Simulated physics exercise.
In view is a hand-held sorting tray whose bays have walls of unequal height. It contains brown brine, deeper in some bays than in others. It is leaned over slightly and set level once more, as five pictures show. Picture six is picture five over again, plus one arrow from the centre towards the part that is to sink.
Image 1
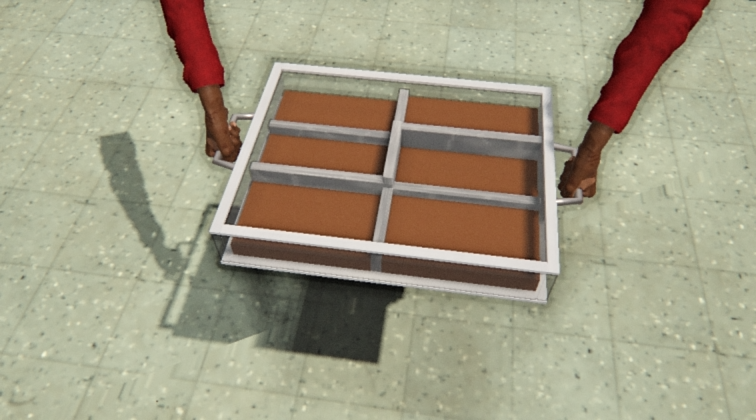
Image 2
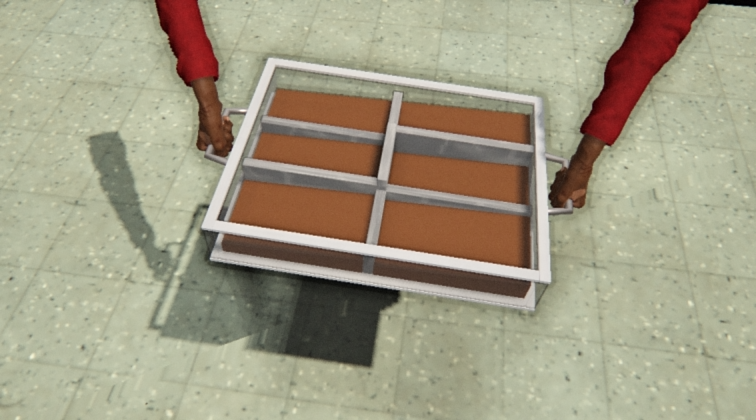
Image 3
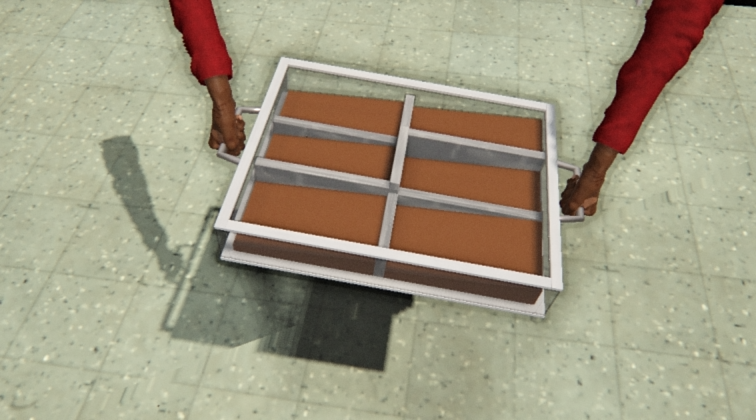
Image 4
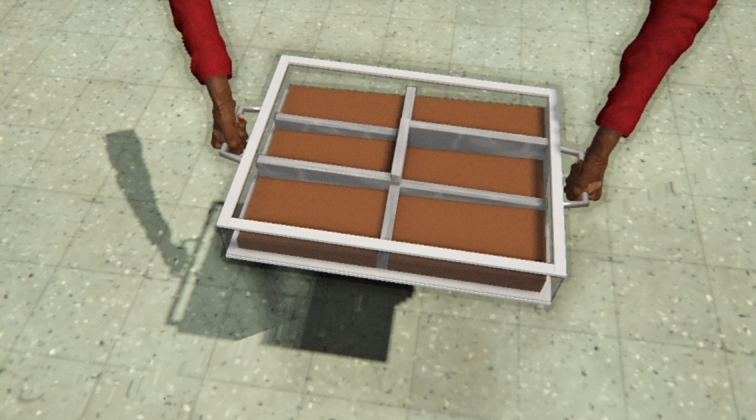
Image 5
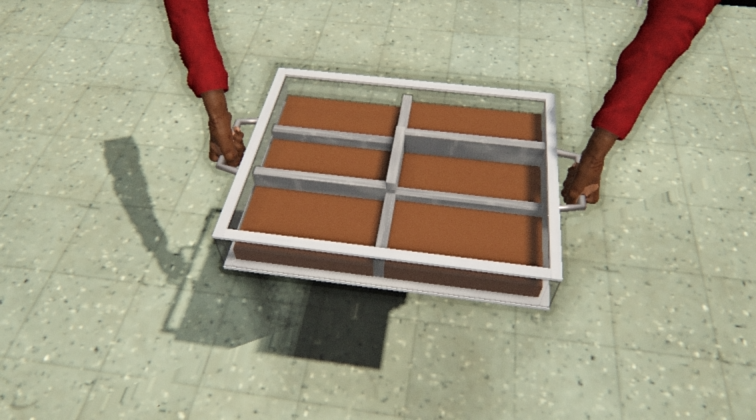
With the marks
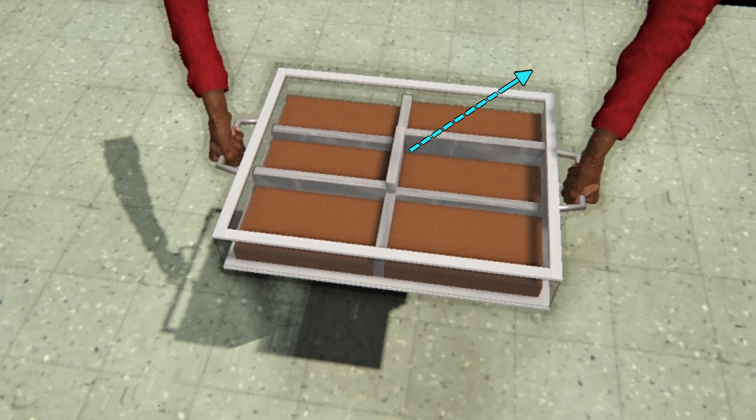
Two hands in red sleeves held a clear, white-edged tray of brown material split into six sections over a pale tiled floor, tilted it slightly down to the right, then brought it level again.
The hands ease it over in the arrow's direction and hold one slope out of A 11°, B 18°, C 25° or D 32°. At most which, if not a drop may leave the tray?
Choose A.
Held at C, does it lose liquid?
Yes, it does.
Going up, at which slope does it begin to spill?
That is slope B.
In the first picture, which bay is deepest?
It is the back right one.
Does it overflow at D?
Yes, that goes wrong.
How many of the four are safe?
One of them.
The tray is level; deepest in the back right bay, at (469, 122), shallowest in the centre left.
Tipped about 3° down to the right; no wall is crossed.
Tipped about 6° down to the right; no wall is crossed.
Tipped about 3° down to the right; no wall is crossed.
The tray is level; deepest in the back right bay, at (472, 128), shallowest in the centre left.
The arrow ends at (527, 73).
For slope A, nothing spills; the back right bay holds the most.
For slope B, about 9 % goes over the rim.
For slope C, about 42 % goes over the rim.
For slope D, about 66 % goes over the rim.
